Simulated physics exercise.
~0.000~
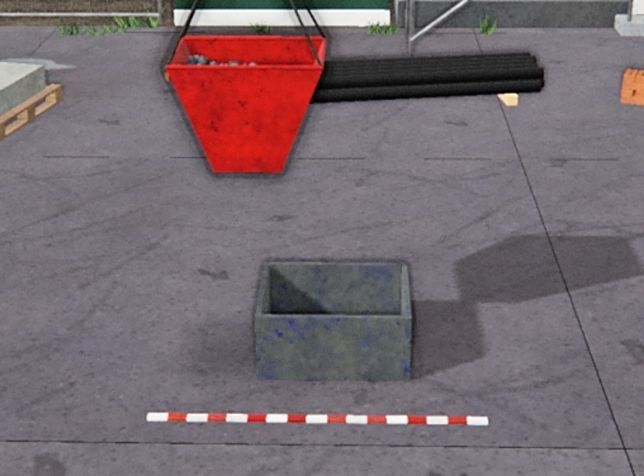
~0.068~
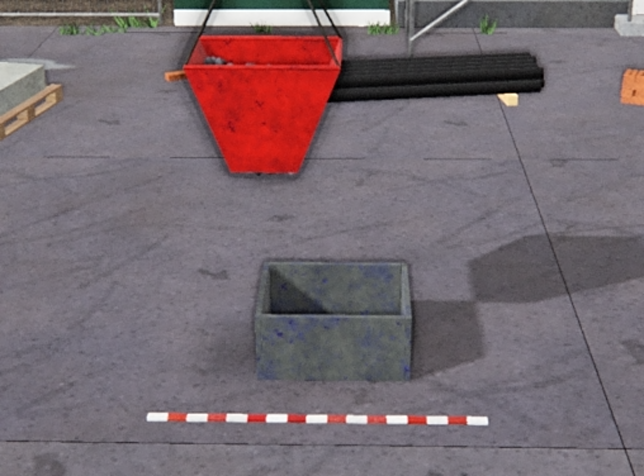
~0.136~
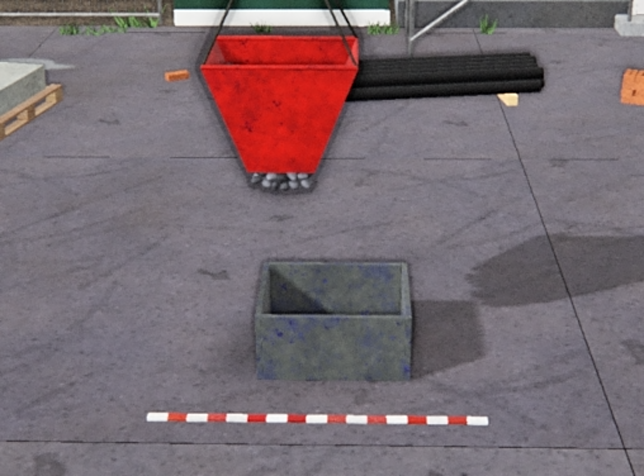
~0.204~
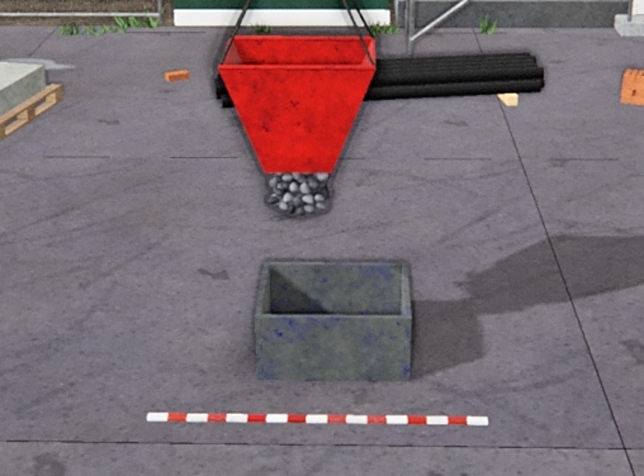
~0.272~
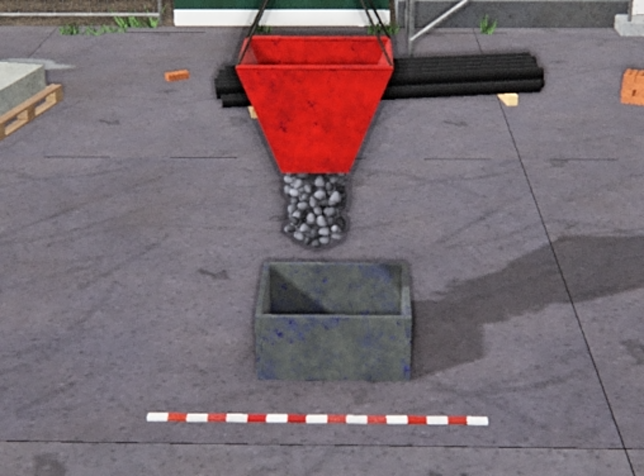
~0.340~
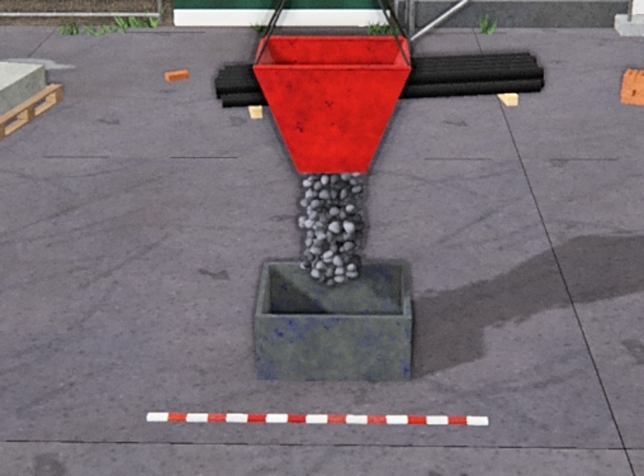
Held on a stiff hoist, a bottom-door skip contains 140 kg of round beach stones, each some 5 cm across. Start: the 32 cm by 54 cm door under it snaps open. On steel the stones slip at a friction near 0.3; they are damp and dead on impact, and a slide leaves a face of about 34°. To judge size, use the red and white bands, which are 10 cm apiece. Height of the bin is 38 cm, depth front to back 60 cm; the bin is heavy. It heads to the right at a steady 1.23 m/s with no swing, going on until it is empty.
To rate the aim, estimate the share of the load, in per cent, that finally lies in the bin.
Roughly 70 per cent finally lies in the bin.
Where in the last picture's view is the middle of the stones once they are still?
They settle centred roughly at (368, 336).
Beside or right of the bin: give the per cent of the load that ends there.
Result: About 30 in a hundred.
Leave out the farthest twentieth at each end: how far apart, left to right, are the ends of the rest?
160 cm.
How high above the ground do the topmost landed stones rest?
Height at rest: Around 26 cm.
After 0.7 s, 0 % in the bottom-door skip, 71 % falling or lying in the bin, 29 % falling or lying beside or right of the bin; the stones farthest right are at (457, 315).
After 1.1 s, 0 % in the bottom-door skip, 70 % falling or lying in the bin, 30 % falling or lying beside or right of the bin; the stones farthest right are at (595, 345).
After 1.7 s, 0 % in the bottom-door skip, 70 % falling or lying in the bin, 30 % falling or lying beside or right of the bin.
After 2.6 s, 0 % in the bottom-door skip, 70 % falling or lying in the bin, 30 % falling or lying beside or right of the bin.
After 4.5 s, 0 % in the bottom-door skip, 70 % in the bin, 30 % beside or right of the bin.
